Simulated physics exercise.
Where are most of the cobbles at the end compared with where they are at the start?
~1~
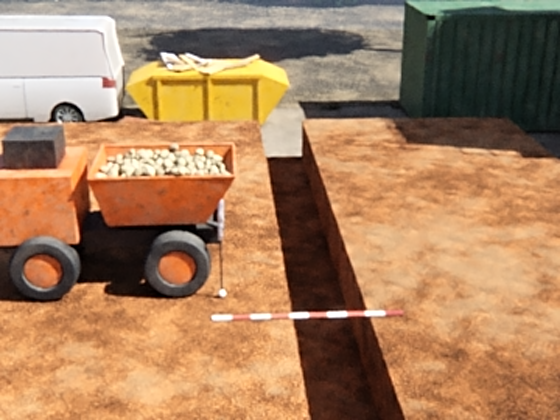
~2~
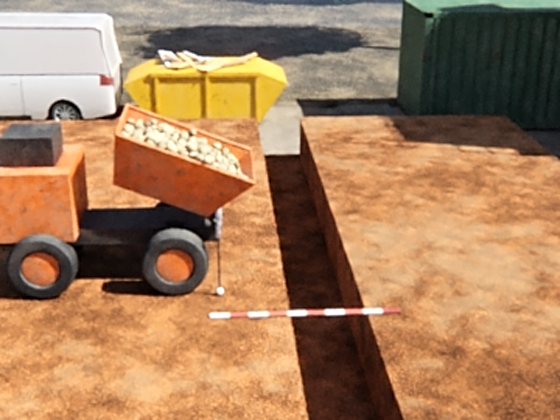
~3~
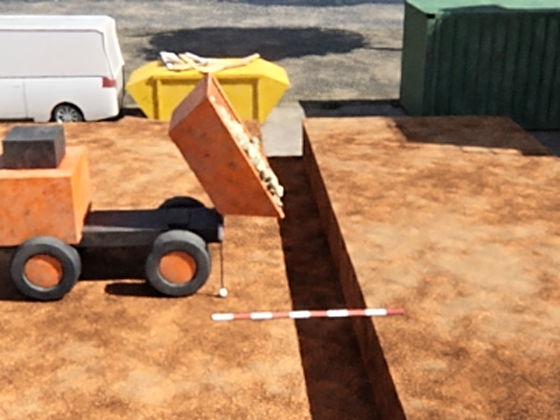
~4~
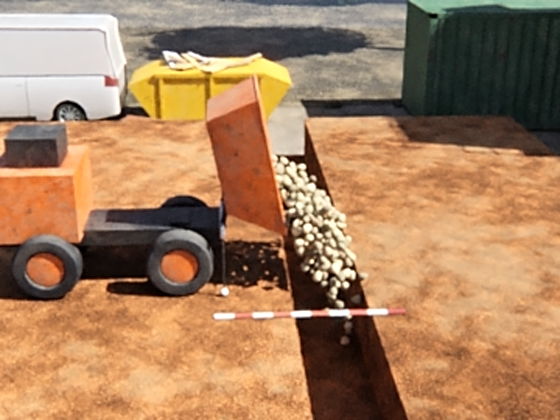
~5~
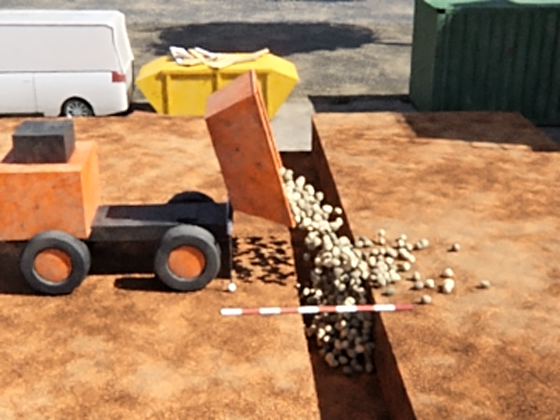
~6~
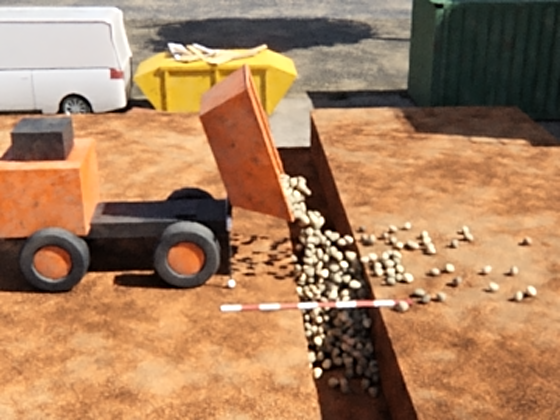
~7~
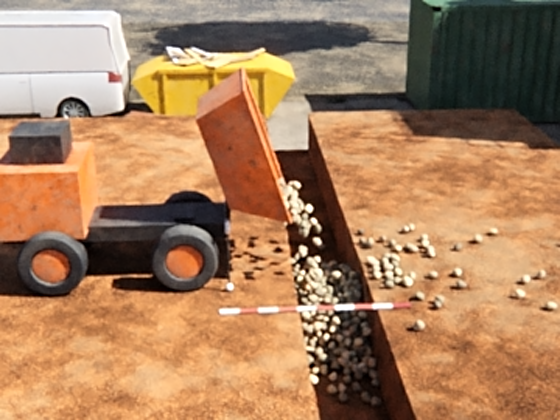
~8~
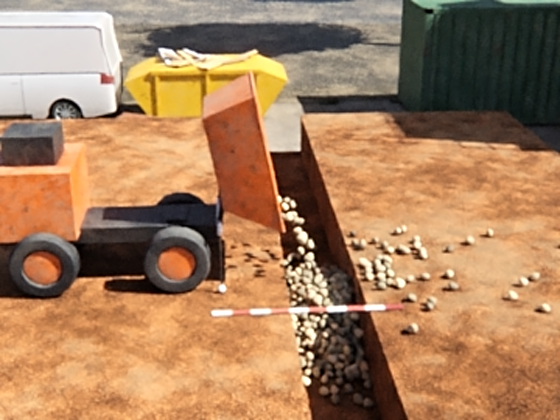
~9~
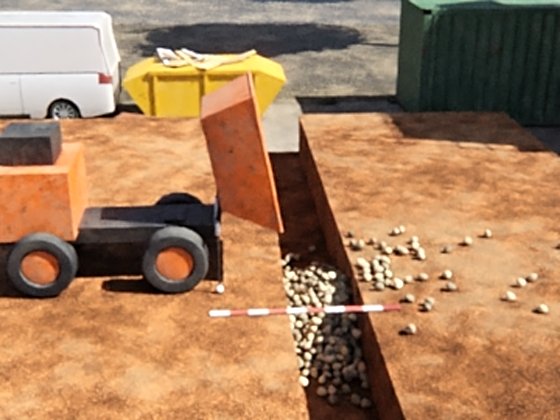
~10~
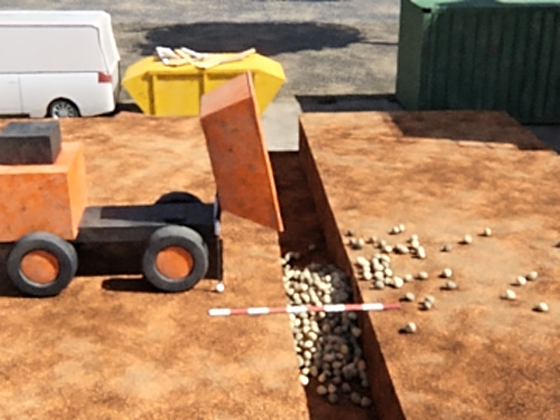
At the start the cobbles are all heaped in the orange skip of the dumper. At the end most of them lie in the trench to the right of the dumper, with some scattered on the ground beyond it.
